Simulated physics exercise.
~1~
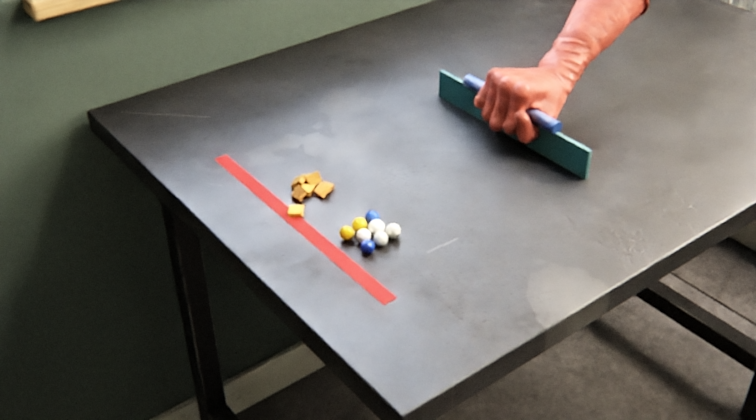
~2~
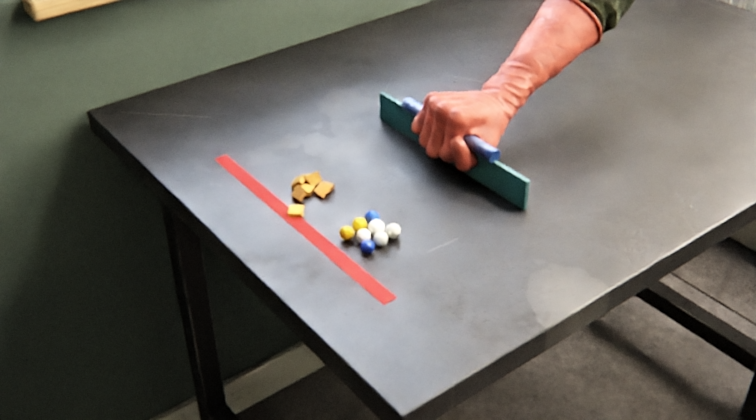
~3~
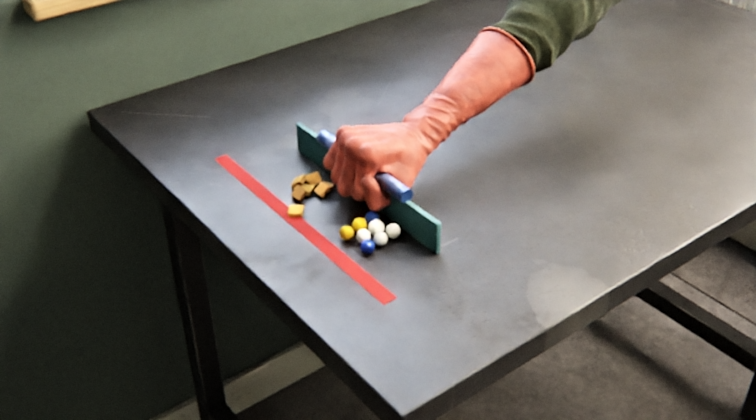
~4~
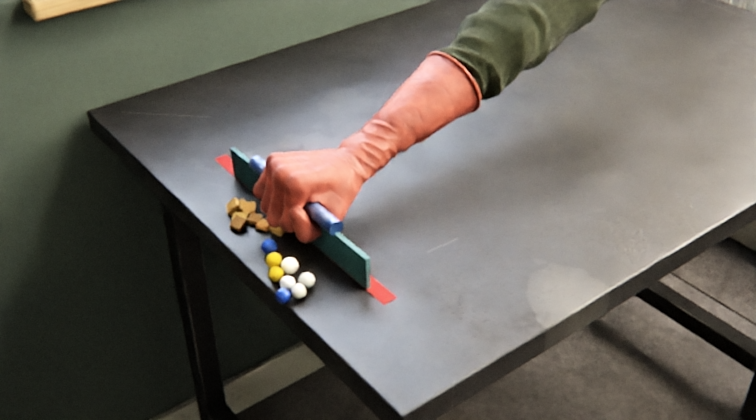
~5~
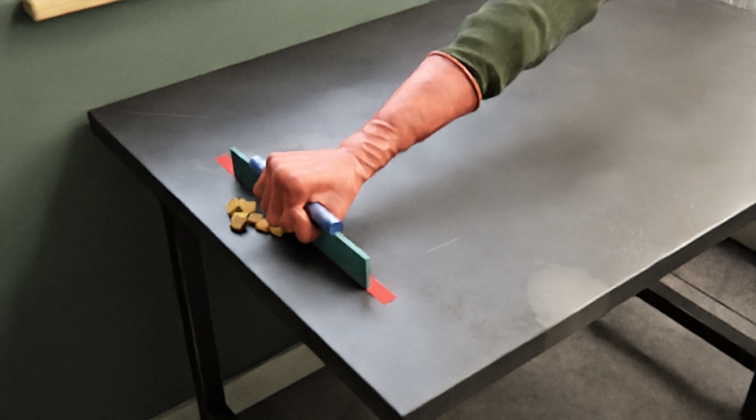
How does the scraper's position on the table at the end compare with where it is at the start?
At the start the scraper is toward the upper right of the tabletop, well away from the red tape. By the end it is farther left and lower, resting along the red tape near the table's left edge.
